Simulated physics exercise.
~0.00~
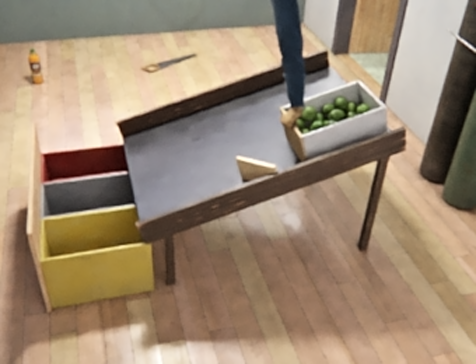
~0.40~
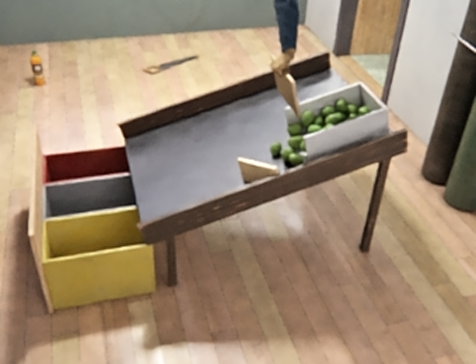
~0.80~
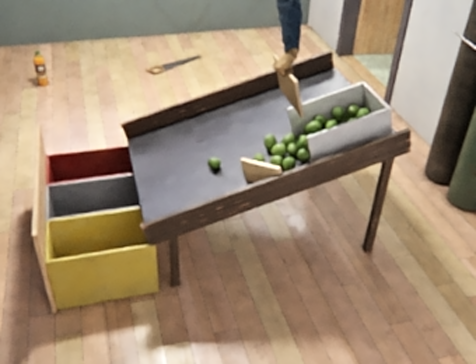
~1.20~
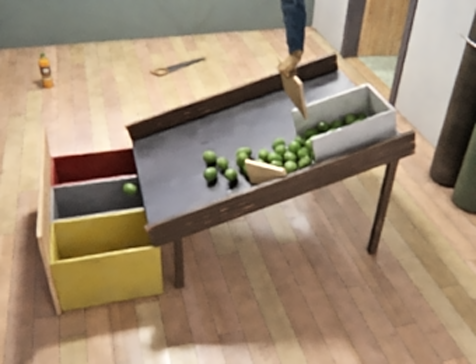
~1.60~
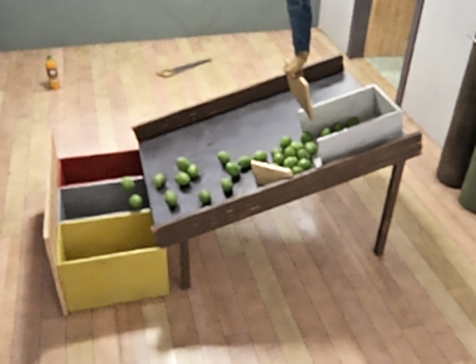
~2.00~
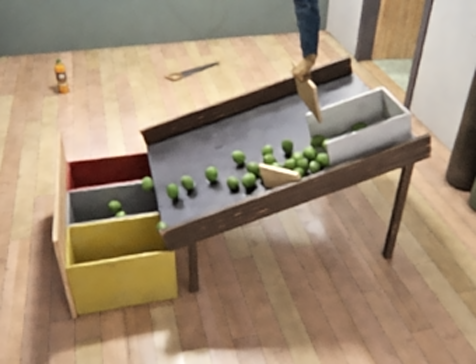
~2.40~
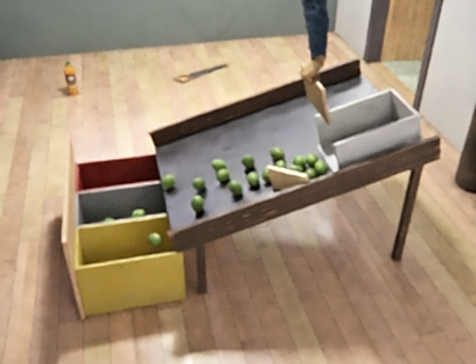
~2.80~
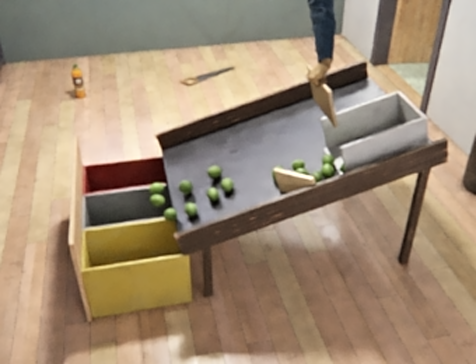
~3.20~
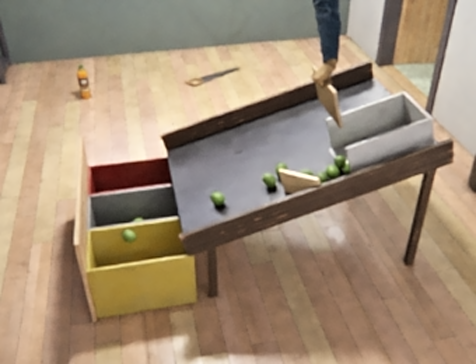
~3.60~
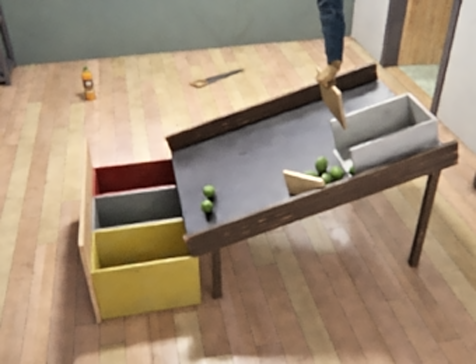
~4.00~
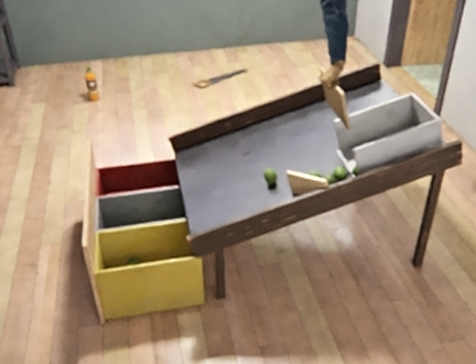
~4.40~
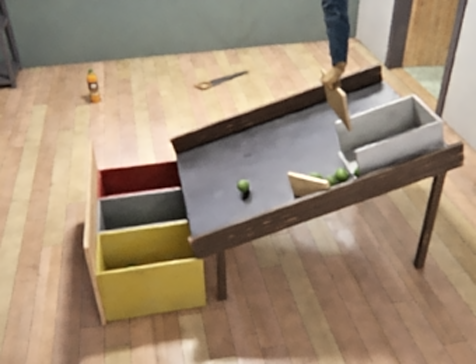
The footage shows a hand holding a wooden gate clear of a white pen on a sloping table, letting green limes roll past an angled board and drop into the grey bin and yellow tote, until only a few remain near the pen and on the slope.
